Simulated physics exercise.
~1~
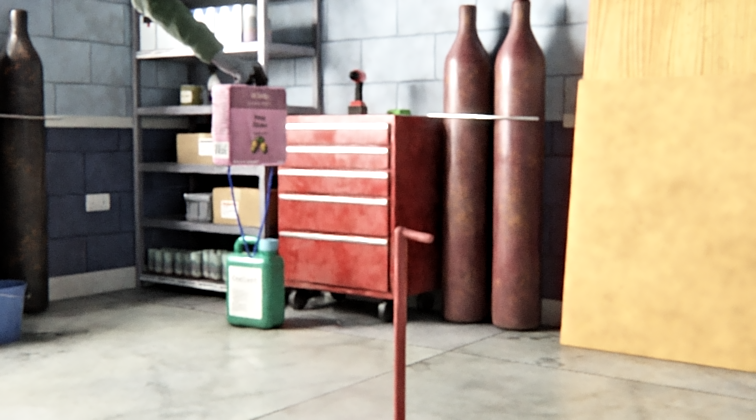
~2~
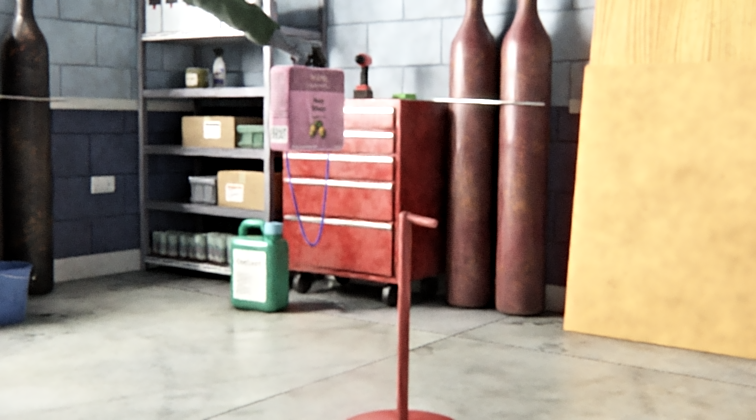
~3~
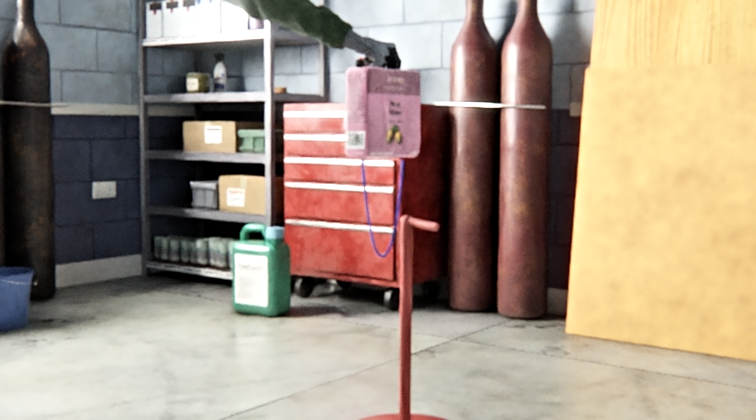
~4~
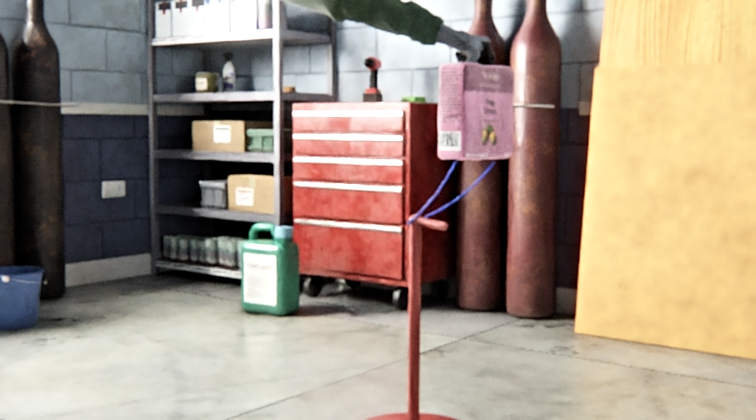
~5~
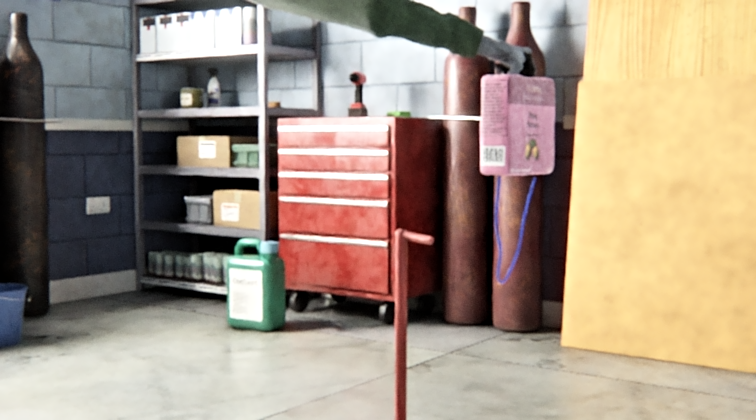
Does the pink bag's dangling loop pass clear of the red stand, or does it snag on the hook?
It passes clear of the stand. The pink bag ends up to the right of the post with its loop hanging free.
